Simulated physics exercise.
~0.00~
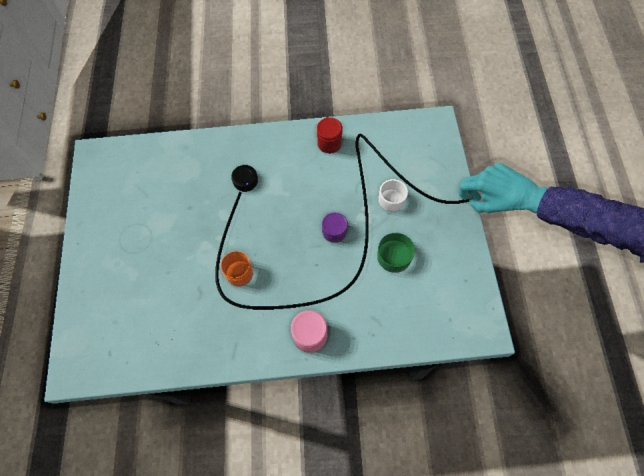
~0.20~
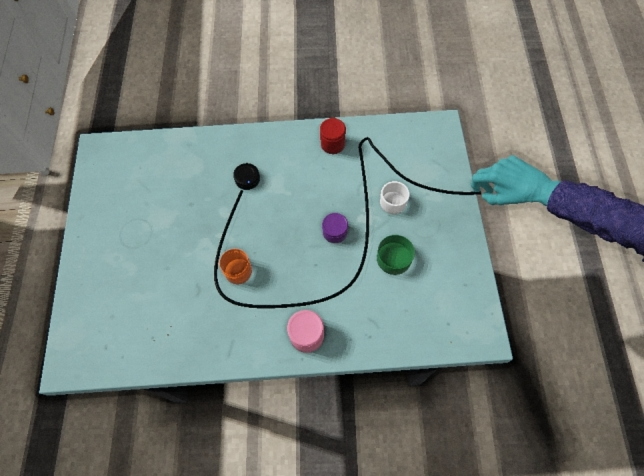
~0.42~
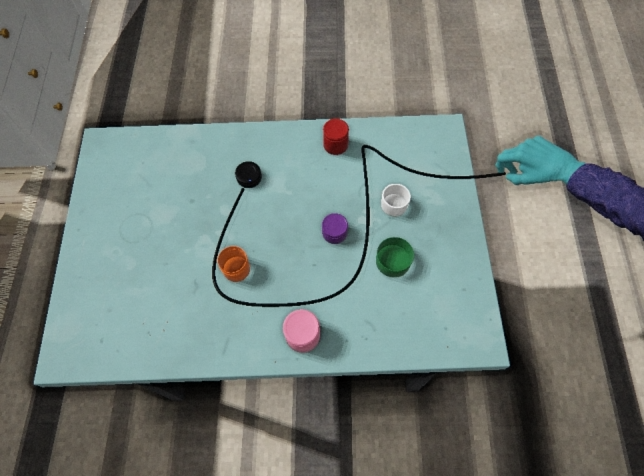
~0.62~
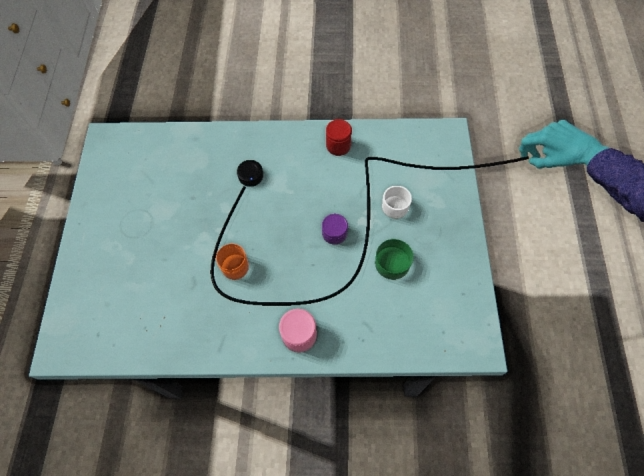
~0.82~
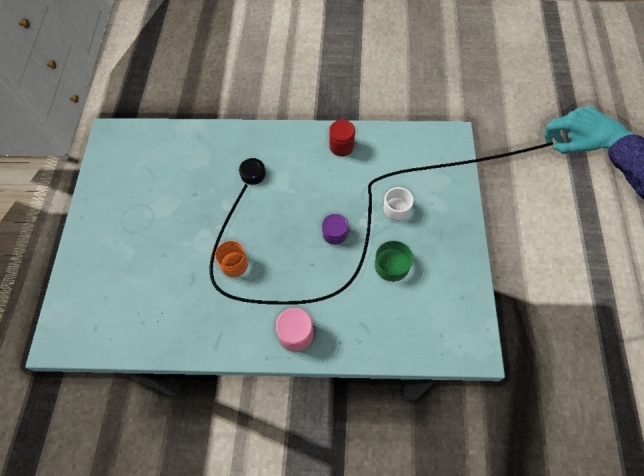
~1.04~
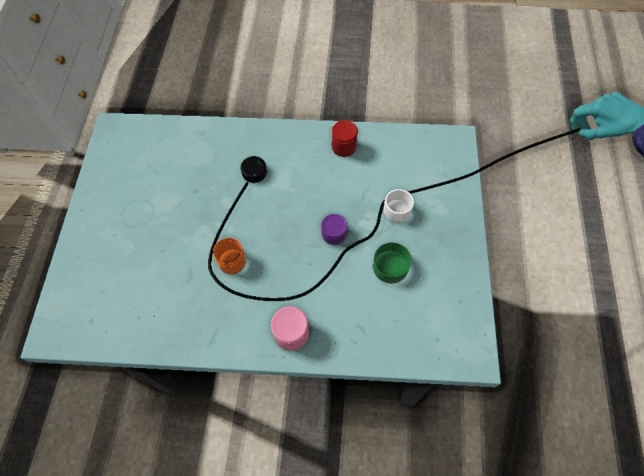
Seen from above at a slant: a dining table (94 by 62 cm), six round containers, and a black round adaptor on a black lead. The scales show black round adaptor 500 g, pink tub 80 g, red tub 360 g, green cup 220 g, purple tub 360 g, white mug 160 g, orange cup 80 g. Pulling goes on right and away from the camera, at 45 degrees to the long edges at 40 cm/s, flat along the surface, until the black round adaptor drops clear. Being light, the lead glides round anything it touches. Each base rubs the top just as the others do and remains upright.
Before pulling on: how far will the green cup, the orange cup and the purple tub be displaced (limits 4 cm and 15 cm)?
Result: Green cup stays about where it is, orange cup travels a long way, purple tub travels a long way.
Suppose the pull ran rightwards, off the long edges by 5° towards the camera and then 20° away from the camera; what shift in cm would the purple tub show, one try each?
First try roughly 12 cm, second try roughly 18 cm.
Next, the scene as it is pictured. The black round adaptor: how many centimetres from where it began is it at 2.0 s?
I reckon some 0 cm.
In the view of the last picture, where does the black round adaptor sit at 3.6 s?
Roughly at (441, 139).
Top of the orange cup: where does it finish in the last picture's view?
It ends up near (323, 138).
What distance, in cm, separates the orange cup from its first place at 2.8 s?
About 34 cm.
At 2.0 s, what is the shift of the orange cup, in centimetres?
Roughly 20 cm from where it started.
After 2.0 s the black round adaptor has not stirred; shifted so far, orange cup 20 cm.
After 2.8 s the black round adaptor has slid 13 cm; shifted so far, orange cup 33 cm, purple tub 20 cm, red tub 2 cm.
After 3.6 s the black round adaptor has slid 44 cm; shifted so far, orange cup 34 cm, purple tub 23 cm, red tub 2 cm.
After 4.2 s the black round adaptor is off the top; shifted so far, orange cup 34 cm at (323, 138), purple tub 23 cm at (363, 143), red tub 2 cm, green cup 0 cm at (393, 259).
